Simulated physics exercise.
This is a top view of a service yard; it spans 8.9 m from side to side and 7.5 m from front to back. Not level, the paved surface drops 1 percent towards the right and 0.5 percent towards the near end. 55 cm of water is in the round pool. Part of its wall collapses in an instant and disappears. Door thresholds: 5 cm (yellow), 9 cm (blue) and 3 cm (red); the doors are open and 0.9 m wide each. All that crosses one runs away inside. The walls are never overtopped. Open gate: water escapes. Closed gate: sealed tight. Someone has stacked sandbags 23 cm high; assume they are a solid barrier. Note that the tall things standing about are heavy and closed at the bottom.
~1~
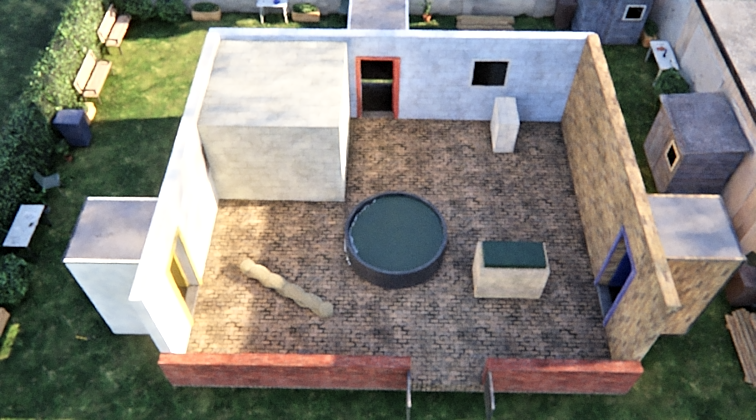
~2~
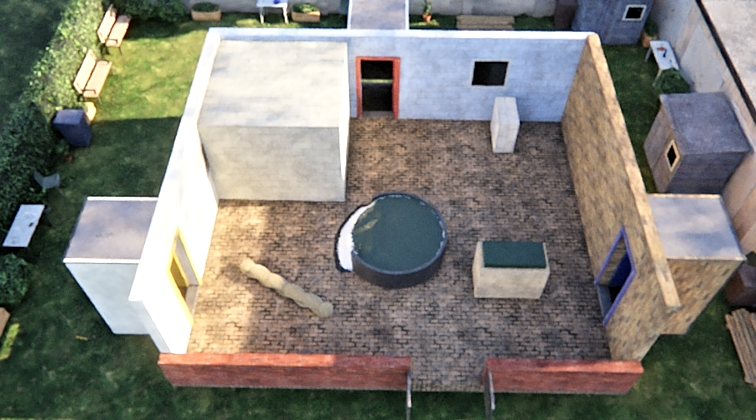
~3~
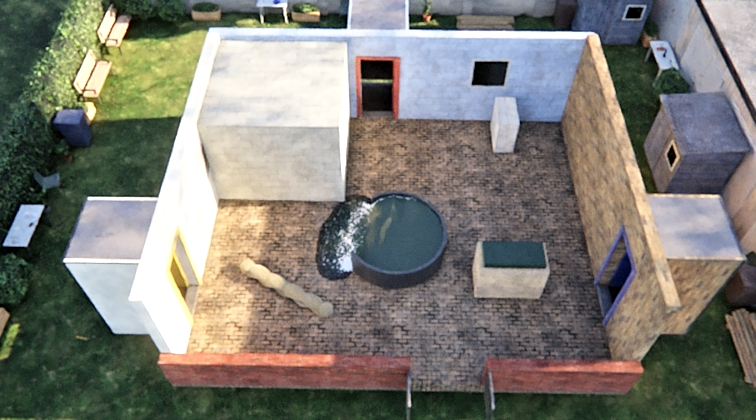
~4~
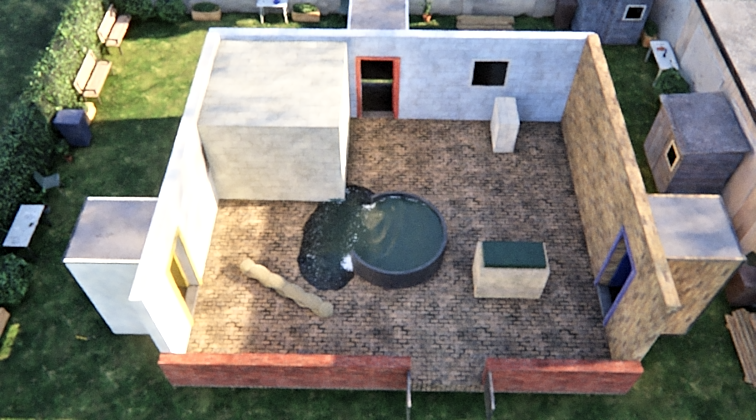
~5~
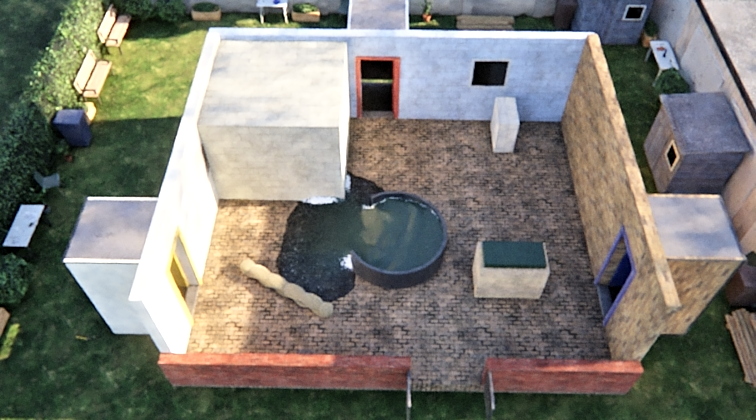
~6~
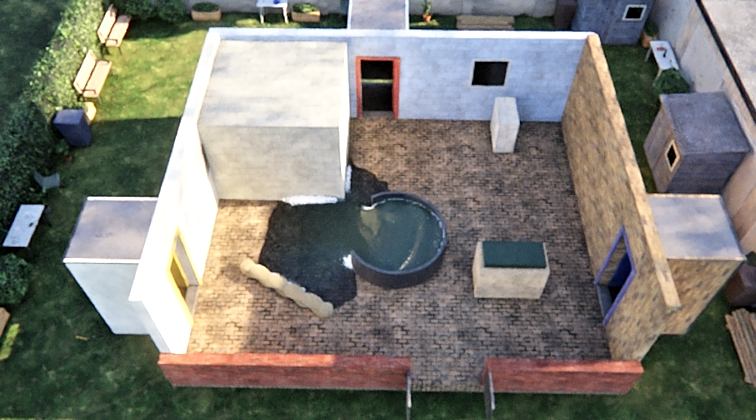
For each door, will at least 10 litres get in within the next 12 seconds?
Door by door: The yellow door: Yes; the blue door: No; the red door: Yes.
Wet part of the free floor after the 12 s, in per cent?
I'd guess around 80 %.
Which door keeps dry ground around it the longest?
Answer: The blue one, last of all.
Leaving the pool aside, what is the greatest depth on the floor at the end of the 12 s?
It gets to some 10 cm.
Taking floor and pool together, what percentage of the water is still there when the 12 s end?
Some 92 per cent remains.
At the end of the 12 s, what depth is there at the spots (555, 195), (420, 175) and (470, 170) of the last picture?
About 4, 1 and 3 cm.
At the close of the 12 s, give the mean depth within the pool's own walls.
The mean depth is some 9 cm.
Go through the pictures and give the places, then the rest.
The first frame shows the round pool at (396, 233) is whole and still, 55 cm deep.
In the second frame, water pours out at (351, 232) and has run 1.0 m, to (343, 269); deepest outside 26 cm, 55 cm at the round pool's back.
In the third frame, the front is at (329, 276), 1.2 m from the gap at (351, 233); 1.5 m2 of floor is under water; 55 cm left at the back of the round pool.
In the fourth frame, water pours out at (351, 233) and has run 1.5 m, to (310, 280); deepest outside 26 cm, 55 cm at the round pool's back.
In the fifth frame, water pours out at (351, 233) and has run 2.0 m, to (347, 173); deepest outside 25 cm, 55 cm at the round pool's back.
In the sixth frame, the front is at (347, 161), 2.4 m from the gap at (351, 233); 5.8 m2 of floor is under water; 50 cm left at the back of the round pool.
A moment later water covers 15 % of the floor and is deepest (29 cm) near (219, 203); yellow door not reached, blue door not reached, red door not reached.
Soon after water covers 20 % of the floor and is deepest (41 cm) near (231, 215); yellow door 2 cm at the sill, 0 L in, blue door not reached, red door 7 cm at the sill, 5 L in.
Next water covers 30 % of the floor and is deepest (25 cm) near (273, 228); yellow door 9 cm at the sill, 2 L in, blue door not reached, red door 7 cm at the sill, 21 L in.
Later on water covers 60 % of the floor and is deepest (10 cm) near (359, 331); yellow door 4 cm at the sill, 20 L in, blue door not reached, red door 2 cm at the sill, 30 L in.
At the end water covers 80 % of the floor and is deepest (10 cm) near (610, 377); yellow door 2 cm at the sill, 21 L in, blue door 8 cm at the sill, 2 L in, red door 1 cm at the sill, 30 L in.
